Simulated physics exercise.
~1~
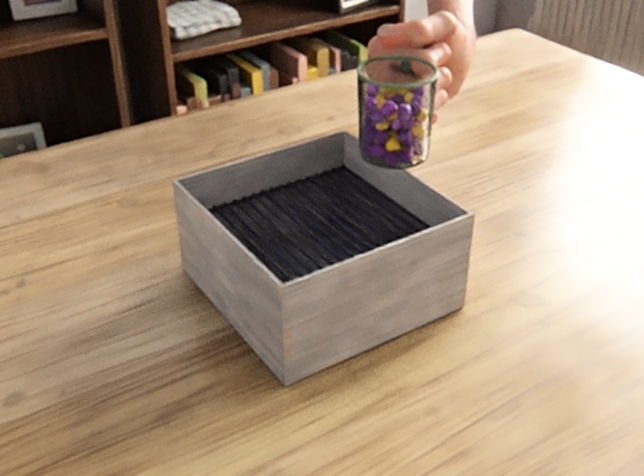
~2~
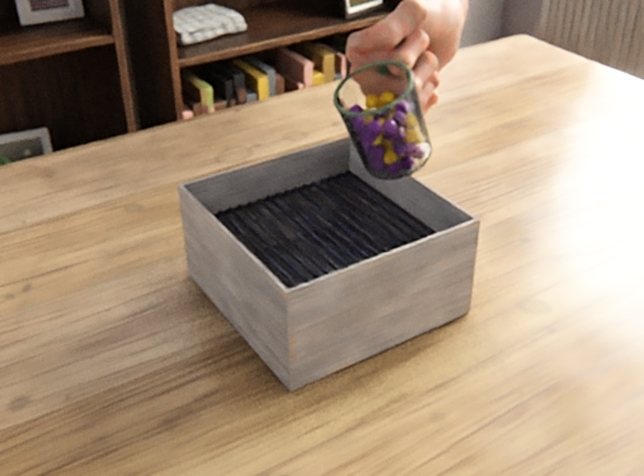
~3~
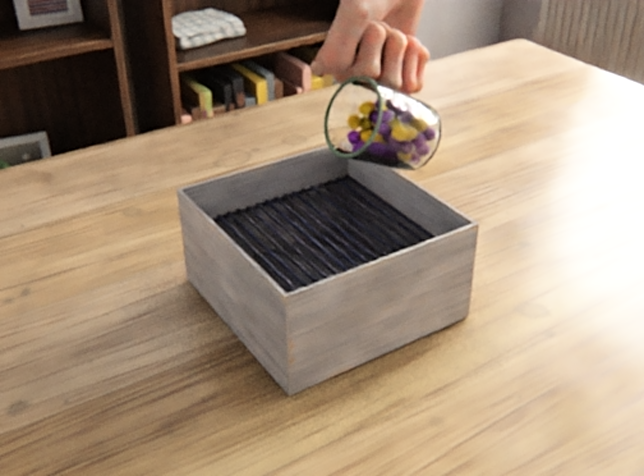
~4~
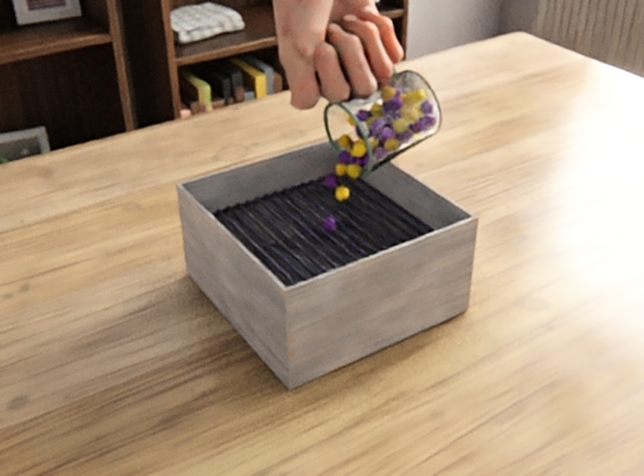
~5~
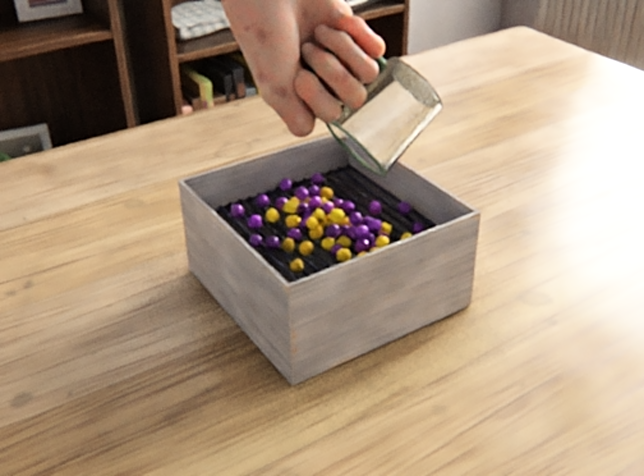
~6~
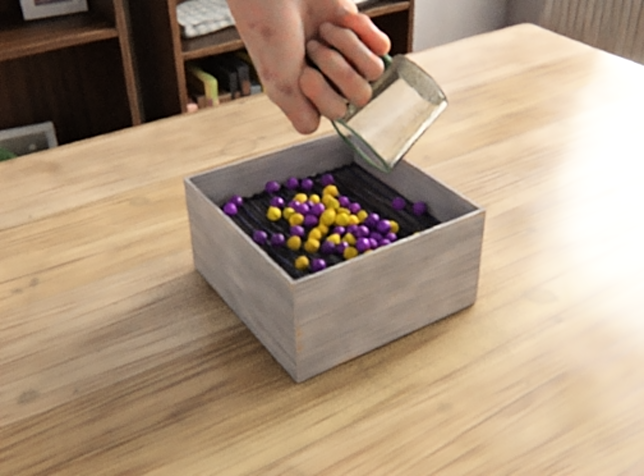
Yellow and purple beads tumbled from a clear glass as a hand tipped it over a square grey box on a wooden table, and once the glass was empty, both colours lay scattered on top of the dark, ridged rack inside.
